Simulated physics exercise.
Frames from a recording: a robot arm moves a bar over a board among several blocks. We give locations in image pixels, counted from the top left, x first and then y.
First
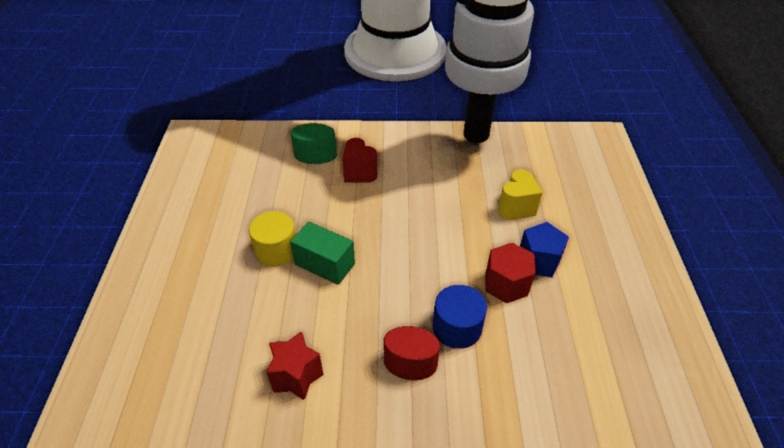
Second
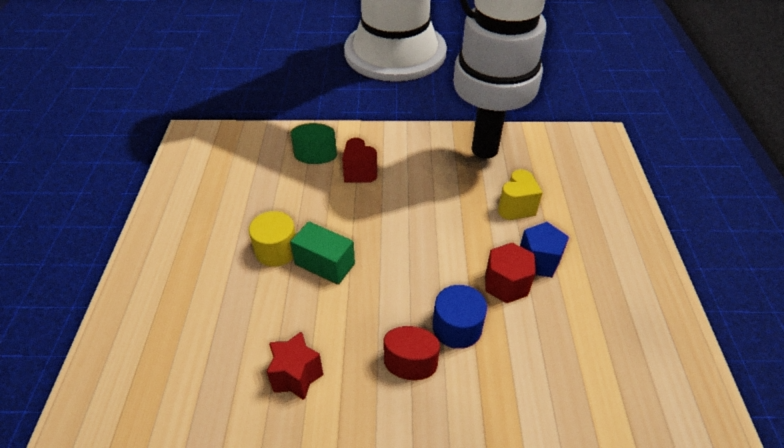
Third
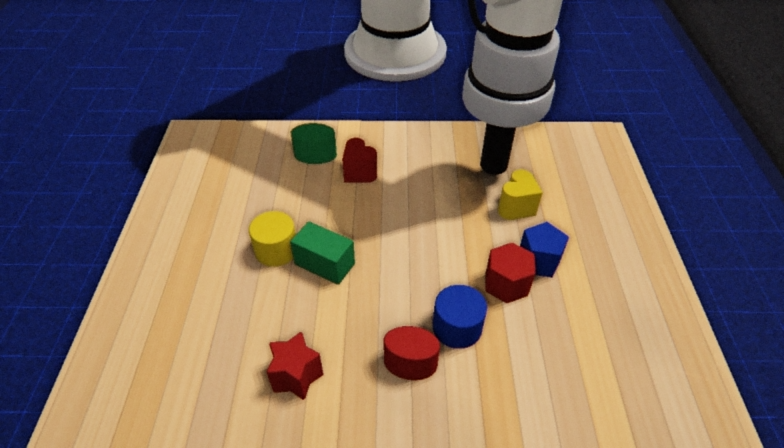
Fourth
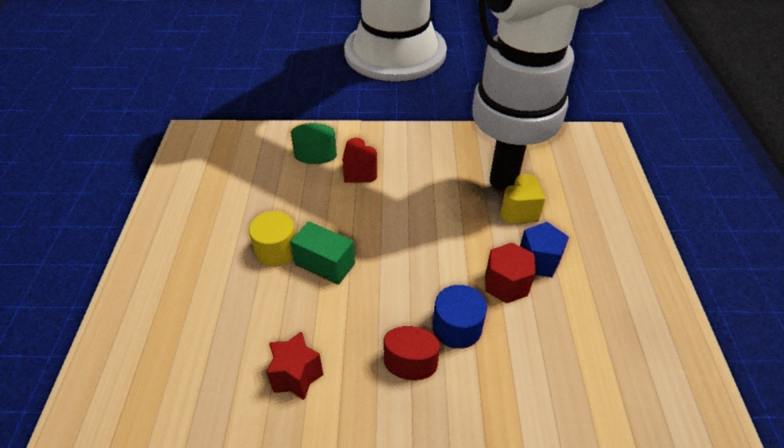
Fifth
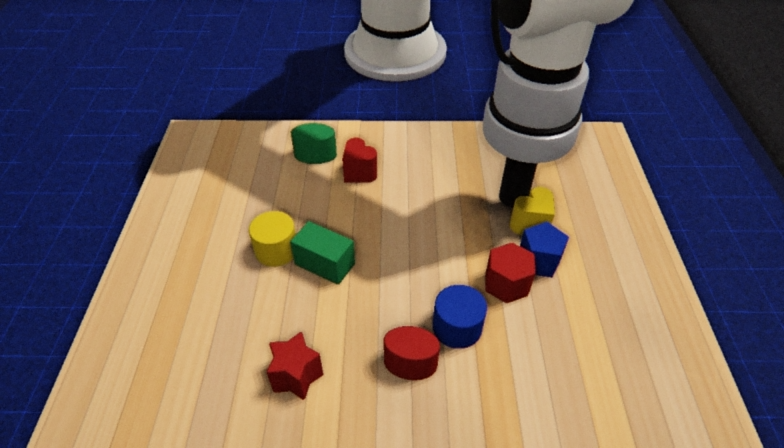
In this clip, a robot arm moves a black bar toward the viewer and slightly right across a wooden board of coloured blocks, then pushes the yellow heart-shaped block a short way toward the blue pentagon.
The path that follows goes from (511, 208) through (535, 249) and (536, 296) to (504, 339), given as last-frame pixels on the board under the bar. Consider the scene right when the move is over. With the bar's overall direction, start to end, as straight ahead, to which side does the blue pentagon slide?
Left.
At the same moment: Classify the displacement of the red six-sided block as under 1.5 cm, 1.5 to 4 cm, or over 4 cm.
My prediction: Between 1.5 and 4 cm.
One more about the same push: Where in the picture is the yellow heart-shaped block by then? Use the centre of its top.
It should be at about (575, 228).
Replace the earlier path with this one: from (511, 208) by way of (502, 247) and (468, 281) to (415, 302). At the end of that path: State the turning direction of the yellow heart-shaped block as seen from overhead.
It turns counter-clockwise.
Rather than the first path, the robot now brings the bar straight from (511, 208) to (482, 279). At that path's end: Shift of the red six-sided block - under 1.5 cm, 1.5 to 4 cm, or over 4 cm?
Band: 1.5 to 4 cm.
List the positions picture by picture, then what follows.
Tip of the bar at (476, 135), middles of tops, blue cylinder at (461, 305), red six-sided block at (513, 261), yellow heart-shaped block at (522, 183), blue pentagon at (547, 238), in the first picture.
Bar at (485, 150), nothing pushed, in the second picture.
Bar at (494, 166), nothing pushed, in the third picture.
Bar at (503, 182), yellow heart-shaped block at (526, 188), in the fourth picture.
Bar at (513, 198), blue cylinder at (461, 305), red six-sided block at (513, 261), yellow heart-shaped block at (538, 201), blue pentagon at (547, 238), in the fifth picture.
The first path, step by step. One third of the way, bar at (538, 239); yellow heart-shaped block at (573, 226), turned 50° anticlockwise; blue pentagon at (559, 256), turned 50° clockwise.
Two thirds of the way, bar at (539, 286); red six-sided block at (502, 270), turned 45° clockwise; yellow heart-shaped block at (575, 228), turned 65° anticlockwise; blue pentagon at (576, 300).
At the end, bar at (507, 330); blue cylinder unmoved; red six-sided block at (491, 275), turned 85° clockwise; yellow heart-shaped block at (575, 228), turned 65° anticlockwise; blue pentagon at (577, 305).
